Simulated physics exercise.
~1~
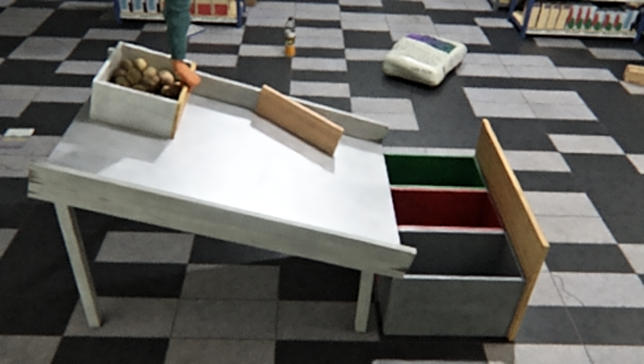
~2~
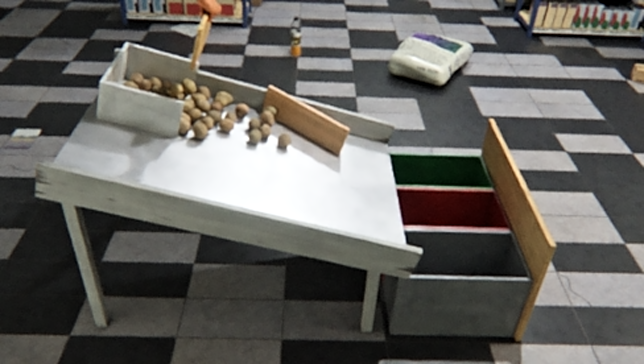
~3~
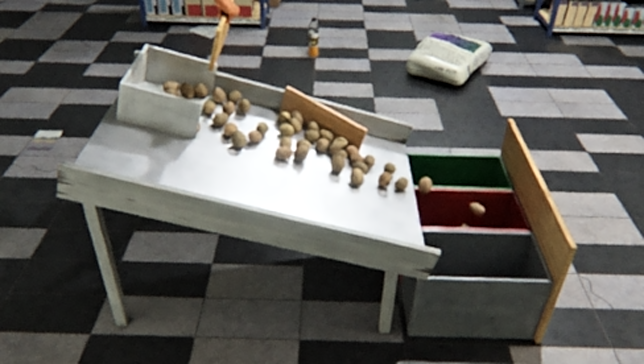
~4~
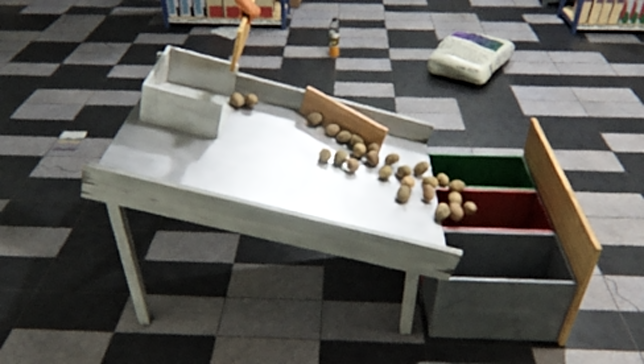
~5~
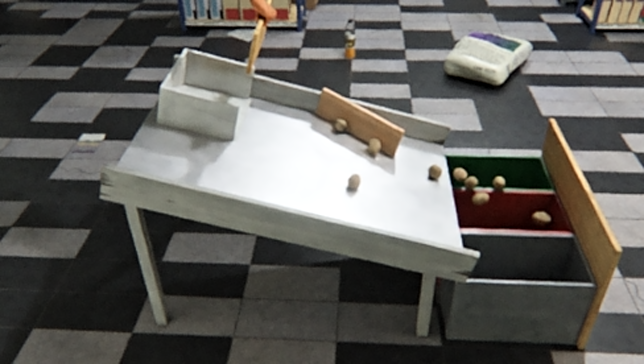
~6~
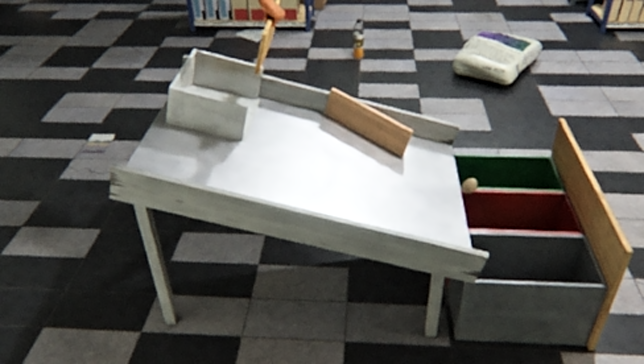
Brown balls spilling from a white pen as a hand lifts the gate, rolling down past an angled board into bins.
